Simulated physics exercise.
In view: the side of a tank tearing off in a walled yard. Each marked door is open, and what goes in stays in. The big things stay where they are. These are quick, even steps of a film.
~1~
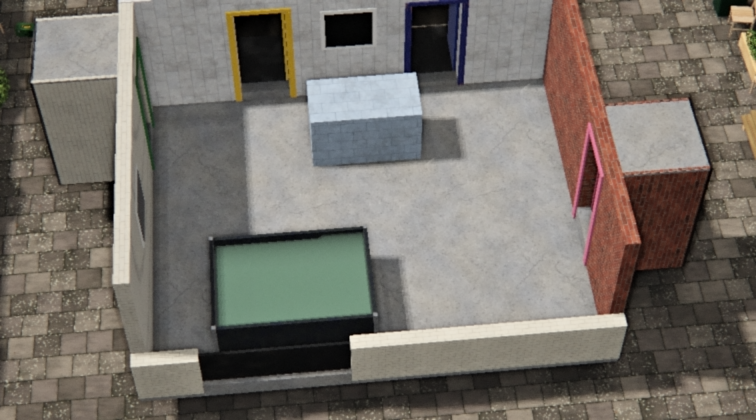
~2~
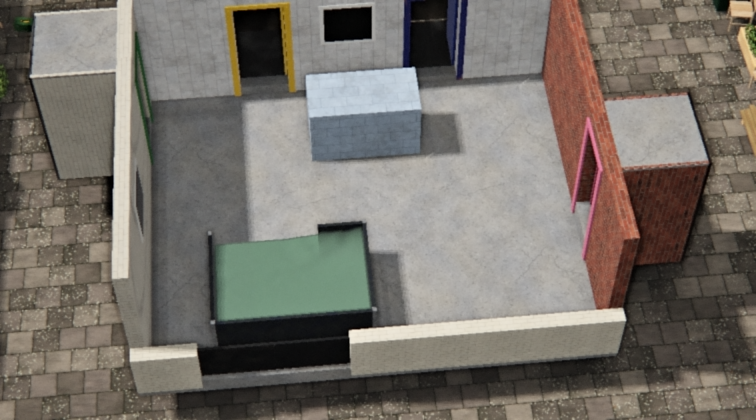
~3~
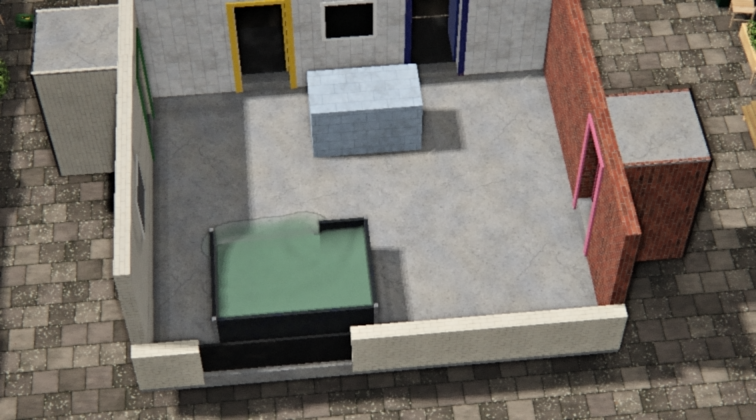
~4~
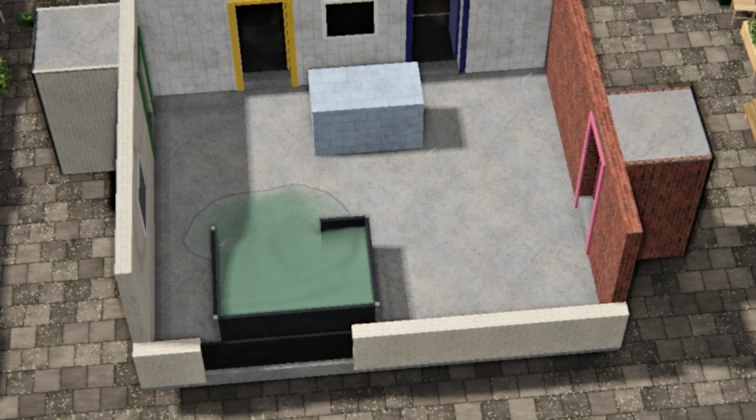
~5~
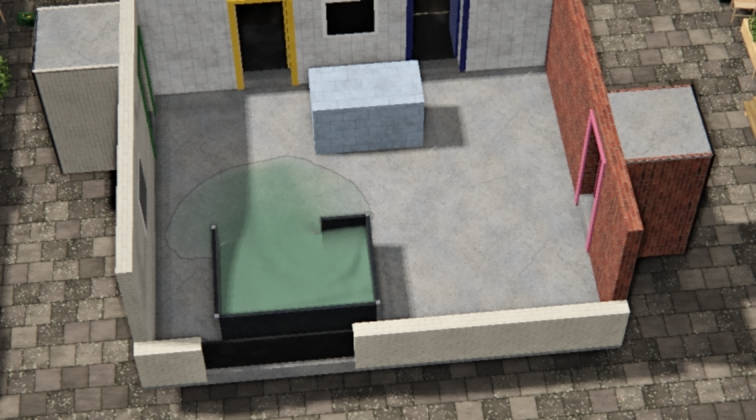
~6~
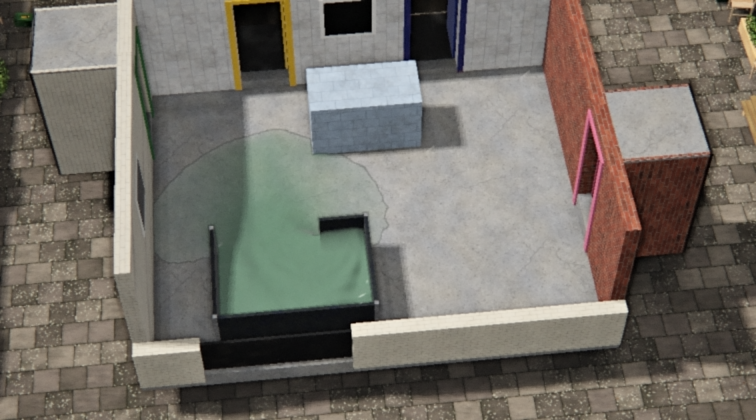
A roofless walled yard with a grey floor, set among paving stones, is seen from high above at a steady angle. A black-framed tank of green water stands at the front left, a pale blue block behind it, with yellow and blue doorways at the back and a pink one in the right brick wall. Part of the tank's far side opens, and water pours out, spreading backward across the floor in a widening, thinning sheet.
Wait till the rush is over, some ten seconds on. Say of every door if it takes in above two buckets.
The yellow door takes more than that; the blue door stays under that; the green door takes more than that; the pink door stays under that.
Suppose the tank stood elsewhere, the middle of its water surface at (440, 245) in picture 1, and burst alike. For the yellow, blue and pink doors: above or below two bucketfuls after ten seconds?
One by one: Yellow door holds; blue door is over; pink door holds.
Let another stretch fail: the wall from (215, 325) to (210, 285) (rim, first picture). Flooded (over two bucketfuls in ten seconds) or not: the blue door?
In short: Blue door takes less.
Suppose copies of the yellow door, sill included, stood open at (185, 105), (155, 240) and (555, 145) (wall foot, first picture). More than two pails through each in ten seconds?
As listed: Passes that mark, holds, keeps below it.
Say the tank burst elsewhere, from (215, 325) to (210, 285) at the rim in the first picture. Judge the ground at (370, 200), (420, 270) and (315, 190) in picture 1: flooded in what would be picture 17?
One after the other: No water, not flooded, clear.
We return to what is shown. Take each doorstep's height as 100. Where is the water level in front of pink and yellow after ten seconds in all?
About 30 and 40 per cent.
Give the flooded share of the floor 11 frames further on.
Close to 45 %.
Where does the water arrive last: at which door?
I say the pink one.
A moment on, water covers 35 % of the floor; the yellow door over two buckets in, the blue door not reached, the green door wet at the sill, nothing in, the pink door not reached.
Next, water covers 45 % of the floor; the yellow door far over two buckets in, the blue door not reached, the green door under two buckets in, the pink door not reached.
Then, water covers 65 % of the floor; the yellow door far over two buckets in, the blue door wet at the sill, nothing in, the green door over two buckets in, the pink door not reached.
Later, water covers 80 % of the floor; the yellow door far over two buckets in, the blue door wet at the sill, nothing in, the green door far over two buckets in, the pink door wet at the sill, nothing in.
In the end, water covers 95 % of the floor; the yellow door far over two buckets in, the blue door wet at the sill, nothing in, the green door far over two buckets in, the pink door wet at the sill, nothing in.
